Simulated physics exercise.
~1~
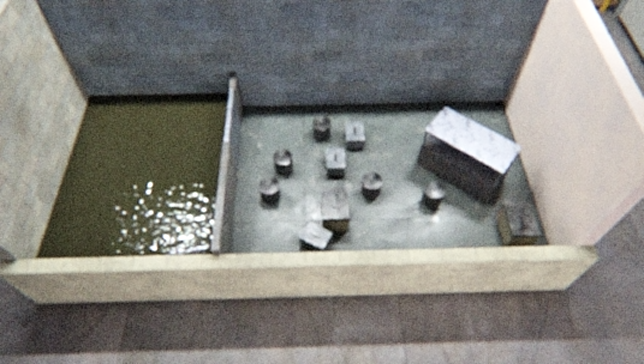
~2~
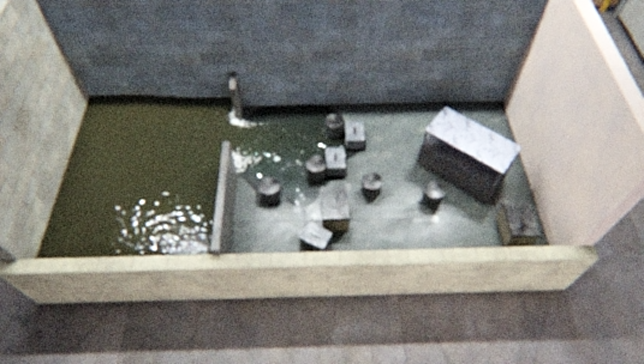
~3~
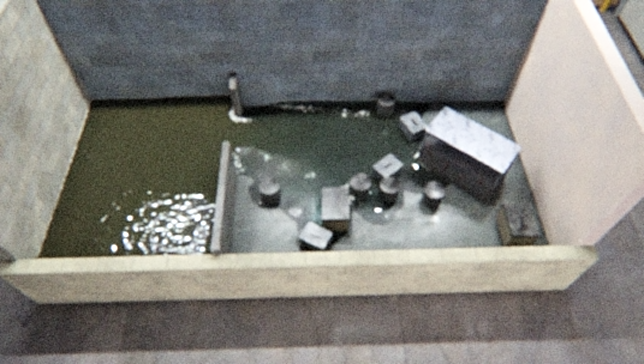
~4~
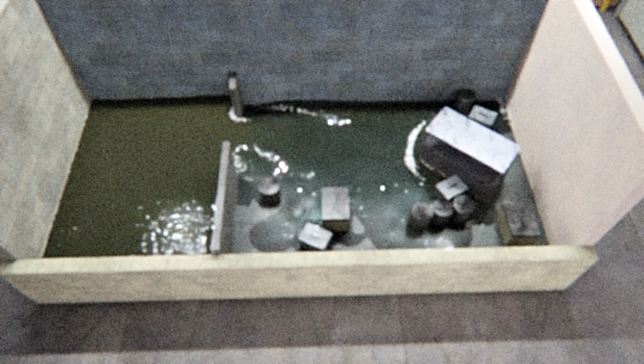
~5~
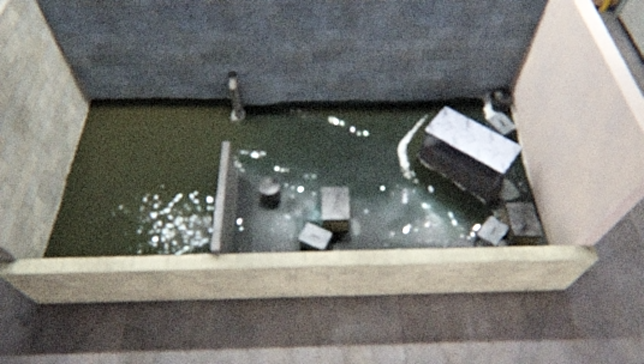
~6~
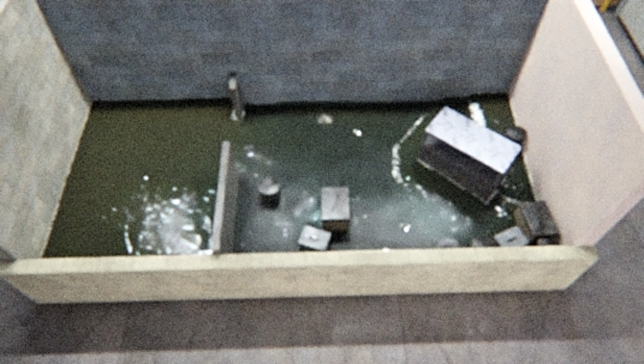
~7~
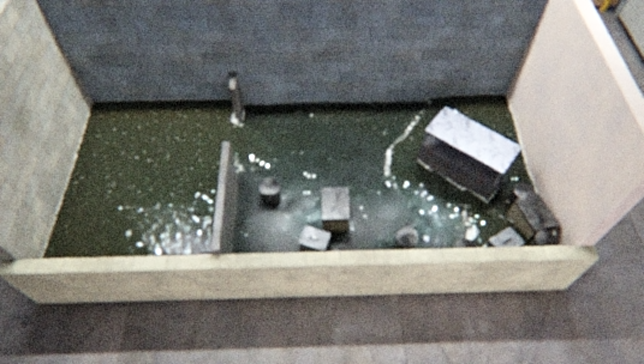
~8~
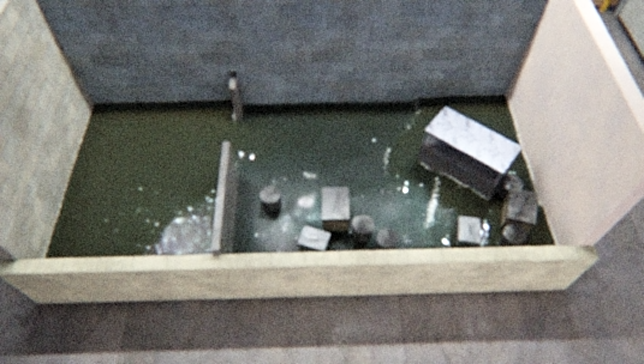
In a walled basement split by a partition, murky water burst from the left room through a gap into the dry right side, sweeping several small blocks and drums rightward around a big pale-topped box, until water covered both rooms and some drifted back left.
